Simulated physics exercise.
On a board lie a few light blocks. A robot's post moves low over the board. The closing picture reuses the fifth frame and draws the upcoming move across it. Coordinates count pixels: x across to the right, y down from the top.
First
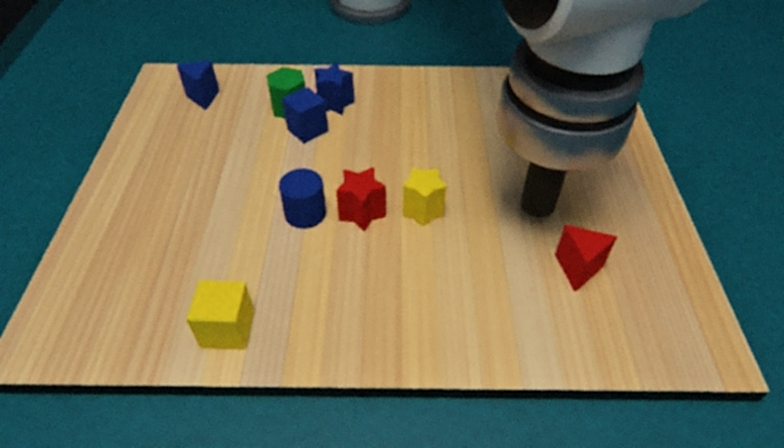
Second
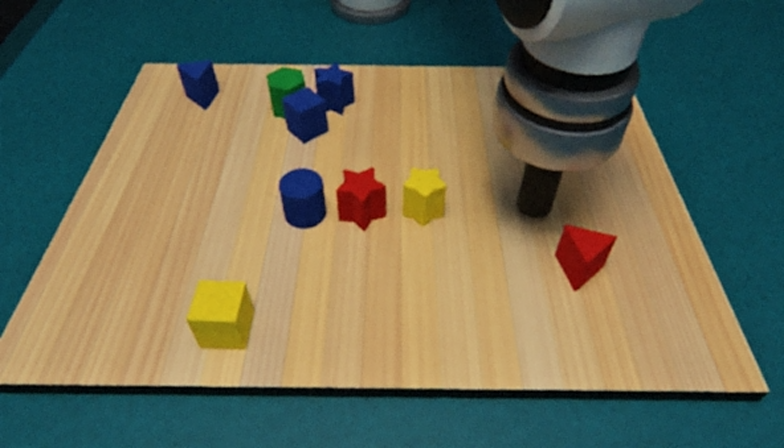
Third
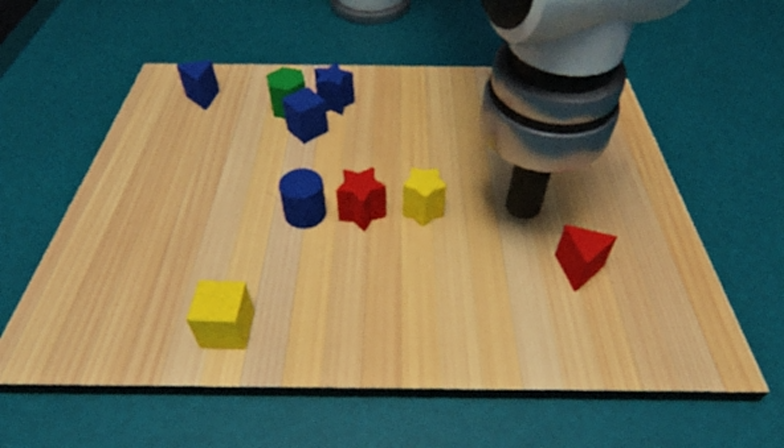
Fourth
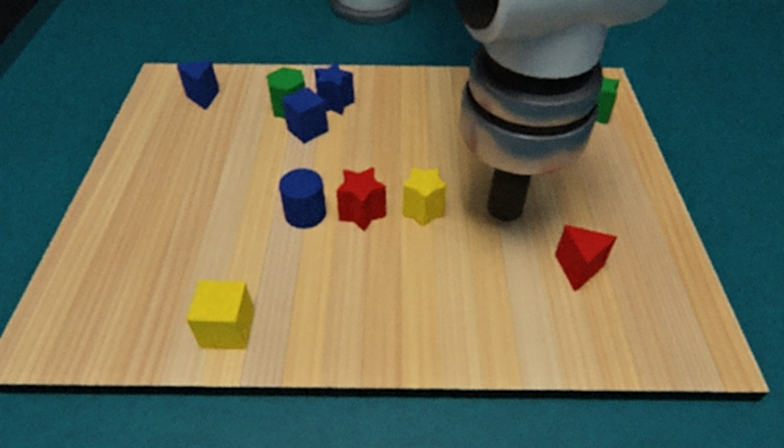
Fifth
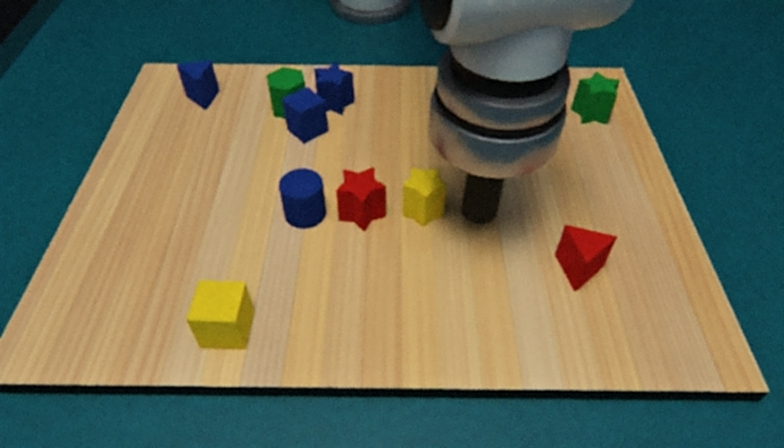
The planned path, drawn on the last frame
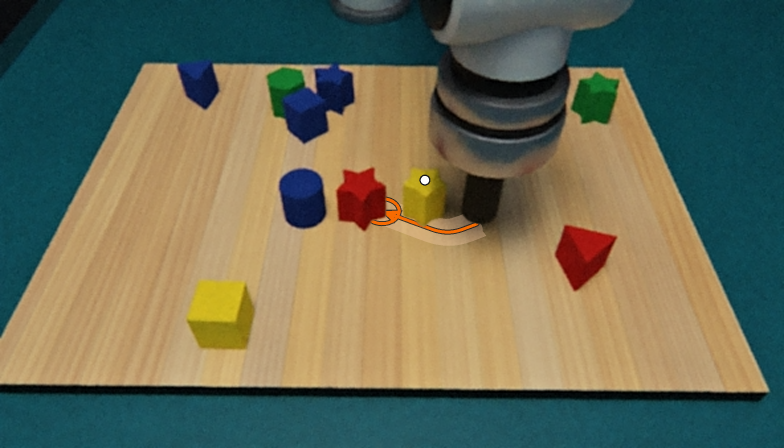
A robot arm's dark post slid left, low over a wooden board, nearing the yellow star while the scattered colored blocks stayed still, and a green star came into view behind the arm.
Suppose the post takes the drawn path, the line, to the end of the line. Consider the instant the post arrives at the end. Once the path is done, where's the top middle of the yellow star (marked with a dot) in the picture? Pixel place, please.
Its top middle will sit at (396, 159).
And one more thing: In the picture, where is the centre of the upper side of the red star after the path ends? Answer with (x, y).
Answer: (338, 180).
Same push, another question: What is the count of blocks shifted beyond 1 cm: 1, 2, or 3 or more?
Most likely two.
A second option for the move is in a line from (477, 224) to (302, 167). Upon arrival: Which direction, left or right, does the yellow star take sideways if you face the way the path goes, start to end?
Answer: Leftward.
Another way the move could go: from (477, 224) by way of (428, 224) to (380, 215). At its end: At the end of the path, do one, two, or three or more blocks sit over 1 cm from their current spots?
Two blocks.
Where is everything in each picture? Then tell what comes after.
The first picture shows tip of the post (537, 205), middles of tops, blue round block (301, 182), red star (360, 182), yellow star (425, 180).
The second picture shows post (534, 206), nothing pushed.
The third picture shows post (523, 207), nothing pushed.
The fourth picture shows post (505, 209), nothing pushed.
The fifth picture shows post (479, 212), blue round block (301, 182), red star (360, 182), yellow star (425, 180).
The line goes from (477, 224) via (445, 232) and (413, 222), ending at (382, 211); the dot is on the yellow star.
The first path, step by step. Halfway along, post (429, 216); yellow star (416, 175).
At the end, post (382, 199); blue round block unmoved; red star (338, 180), turned 15° anticlockwise; yellow star (396, 159), turned 60° clockwise.
